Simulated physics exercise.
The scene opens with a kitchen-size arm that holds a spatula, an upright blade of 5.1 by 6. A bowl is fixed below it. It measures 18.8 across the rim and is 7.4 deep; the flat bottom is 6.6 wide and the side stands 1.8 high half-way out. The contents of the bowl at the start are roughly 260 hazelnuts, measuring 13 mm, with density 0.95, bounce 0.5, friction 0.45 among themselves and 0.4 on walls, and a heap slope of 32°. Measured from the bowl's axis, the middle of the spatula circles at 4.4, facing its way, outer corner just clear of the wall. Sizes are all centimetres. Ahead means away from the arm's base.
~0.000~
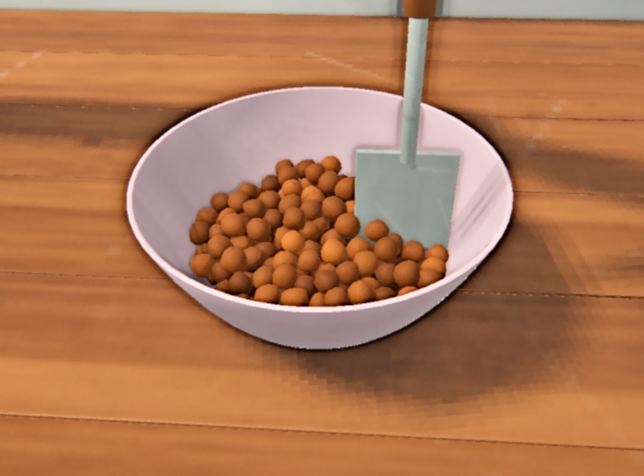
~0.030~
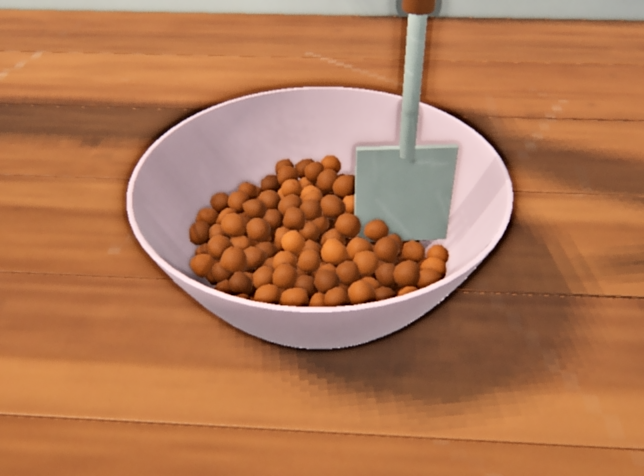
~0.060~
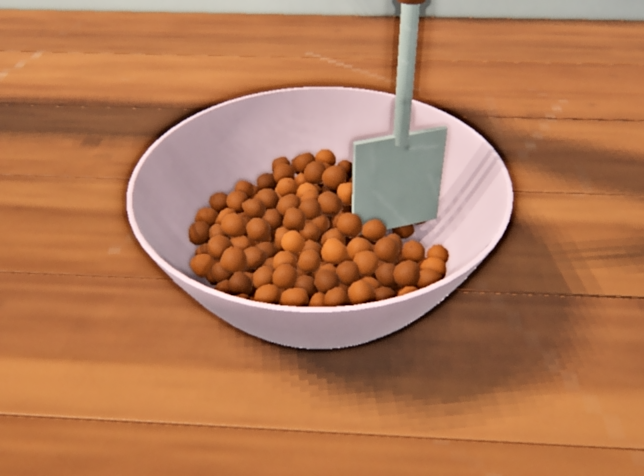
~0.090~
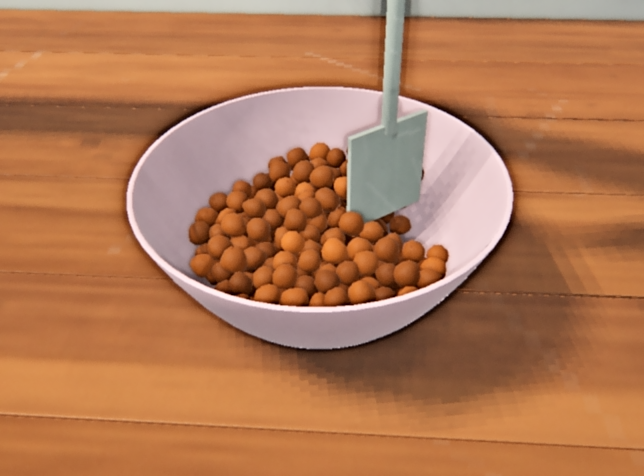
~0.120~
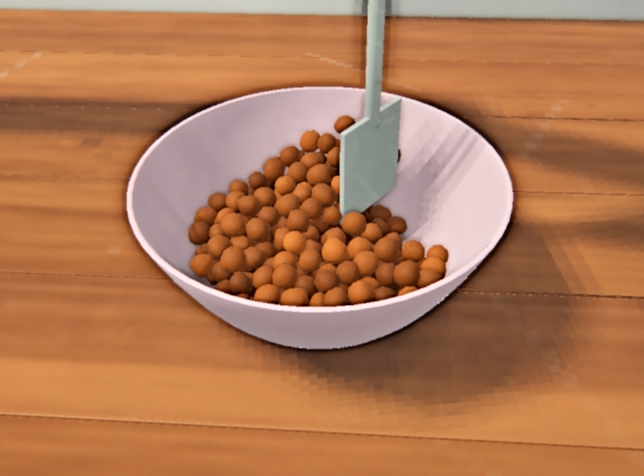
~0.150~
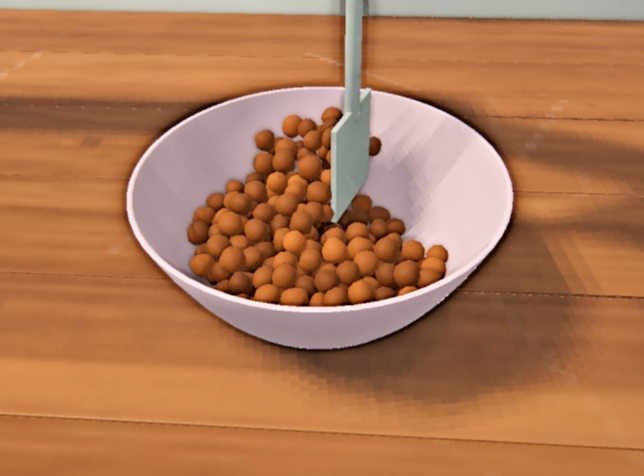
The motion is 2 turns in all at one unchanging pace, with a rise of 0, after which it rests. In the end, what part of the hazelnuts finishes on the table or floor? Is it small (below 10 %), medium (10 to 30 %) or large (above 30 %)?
It is medium.
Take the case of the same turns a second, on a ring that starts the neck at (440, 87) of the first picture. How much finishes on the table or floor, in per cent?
It comes to around 0 percent.
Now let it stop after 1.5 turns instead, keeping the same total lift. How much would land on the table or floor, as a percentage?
Close to 15 in a hundred.
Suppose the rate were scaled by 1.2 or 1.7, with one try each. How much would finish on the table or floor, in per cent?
Estimates in order: Near 25 % and near 40 %.
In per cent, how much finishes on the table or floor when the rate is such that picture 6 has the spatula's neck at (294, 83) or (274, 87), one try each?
Roughly 40 and 45 percent, in that order.
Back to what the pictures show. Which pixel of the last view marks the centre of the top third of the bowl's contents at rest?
Centre, approx.: (391, 188).
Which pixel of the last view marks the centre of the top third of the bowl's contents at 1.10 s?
I'd point to about (263, 277).
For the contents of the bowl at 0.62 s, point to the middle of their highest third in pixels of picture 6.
The top third is centred near (434, 209) in the last picture.
After 0.62 s, 326° round, highest piece 9 above the table; 237 in the bowl, 11 on the table or floor, 7 in flight or on the tool.
After 1.10 s, 221° round, highest piece 9 above the table; 217 in the bowl, 38 on the table or floor.
After 1.53 s, 0° round, highest piece 7 above the table; 210 in the bowl, 45 on the table or floor.
After 2.23 s, 0° round, highest piece 7 above the table; 210 in the bowl, 45 on the table or floor.
In the end, 210 in the bowl, 45 on the table or floor. That is 18 % on the table or floor.
